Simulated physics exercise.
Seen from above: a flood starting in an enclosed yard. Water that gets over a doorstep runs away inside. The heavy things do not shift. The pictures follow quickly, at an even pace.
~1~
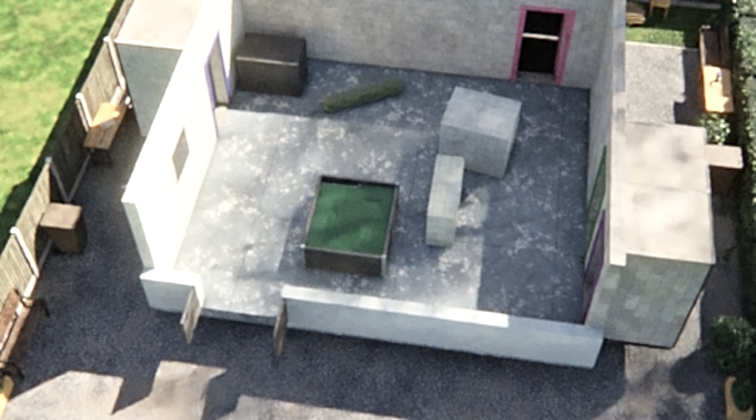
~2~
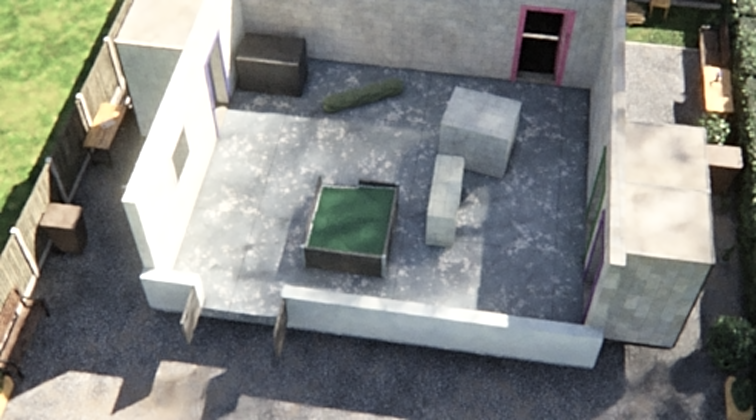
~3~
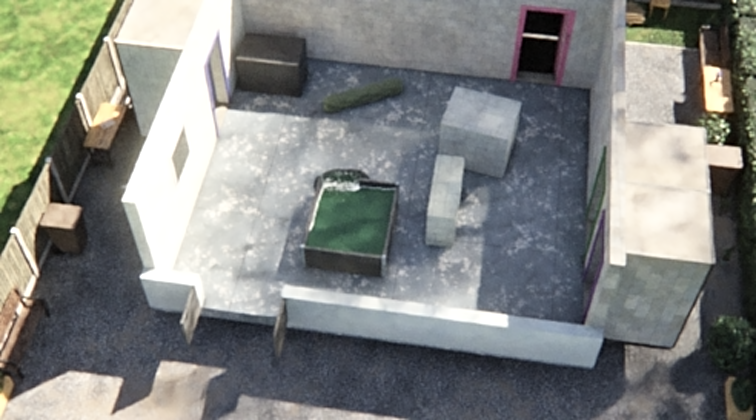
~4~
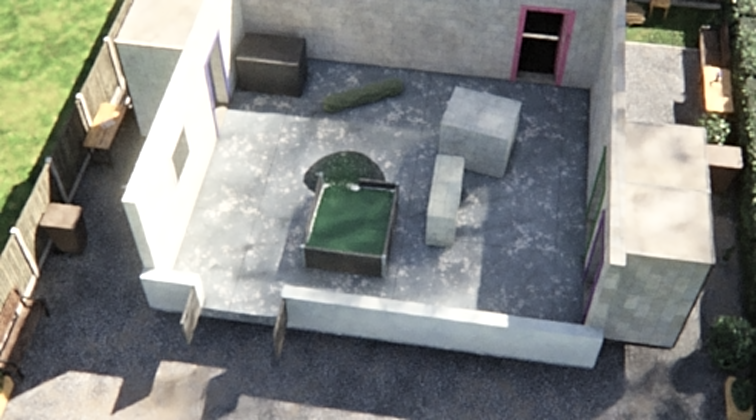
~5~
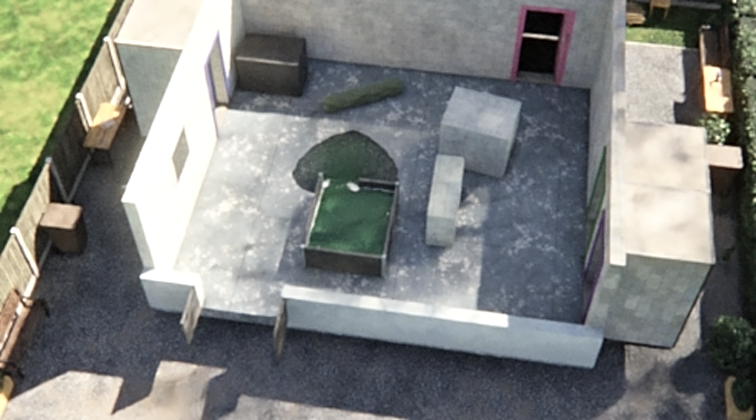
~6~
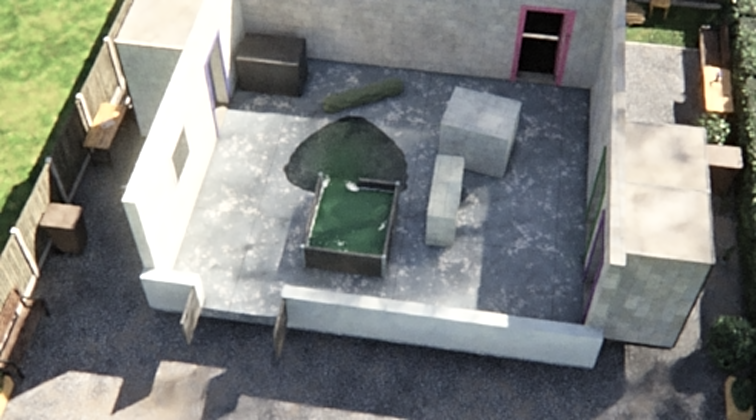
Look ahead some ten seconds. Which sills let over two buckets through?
One by one: The green door stays under that; the purple door stays under that; the blue door takes more than that; the pink door stays under that.
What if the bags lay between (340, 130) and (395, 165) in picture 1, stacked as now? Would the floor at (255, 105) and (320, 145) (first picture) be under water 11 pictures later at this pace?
In that order: Awash, covered.
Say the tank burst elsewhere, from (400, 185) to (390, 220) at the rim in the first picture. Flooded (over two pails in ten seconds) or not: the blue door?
Blue door keeps below it.
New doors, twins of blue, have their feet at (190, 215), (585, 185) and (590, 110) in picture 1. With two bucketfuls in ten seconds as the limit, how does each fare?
One after the other: Is under, takes less, floods.
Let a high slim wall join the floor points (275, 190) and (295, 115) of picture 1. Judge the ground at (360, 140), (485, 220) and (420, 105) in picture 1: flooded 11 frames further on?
In turn: Flooded, clear, awash.
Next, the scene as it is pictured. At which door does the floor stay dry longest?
It is the purple door.
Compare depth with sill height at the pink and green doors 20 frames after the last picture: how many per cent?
In turn 60 and 0 per cent.
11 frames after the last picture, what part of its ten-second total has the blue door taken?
Close to 0 %.
A moment on, water covers 15 % of the floor; the green door not reached, the purple door not reached, the blue door not reached, the pink door not reached.
Next, water covers 25 % of the floor; the green door not reached, the purple door not reached, the blue door wet at the sill, nothing in, the pink door not reached.
Then, water covers 35 % of the floor; the green door not reached, the purple door not reached, the blue door under two buckets in, the pink door wet at the sill, nothing in.
Later, water covers 50 % of the floor; the green door not reached, the purple door not reached, the blue door over two buckets in, the pink door wet at the sill, nothing in.
In the end, water covers 75 % of the floor; the green door wet at the sill, nothing in, the purple door wet at the sill, nothing in, the blue door over two buckets in, the pink door wet at the sill, nothing in.
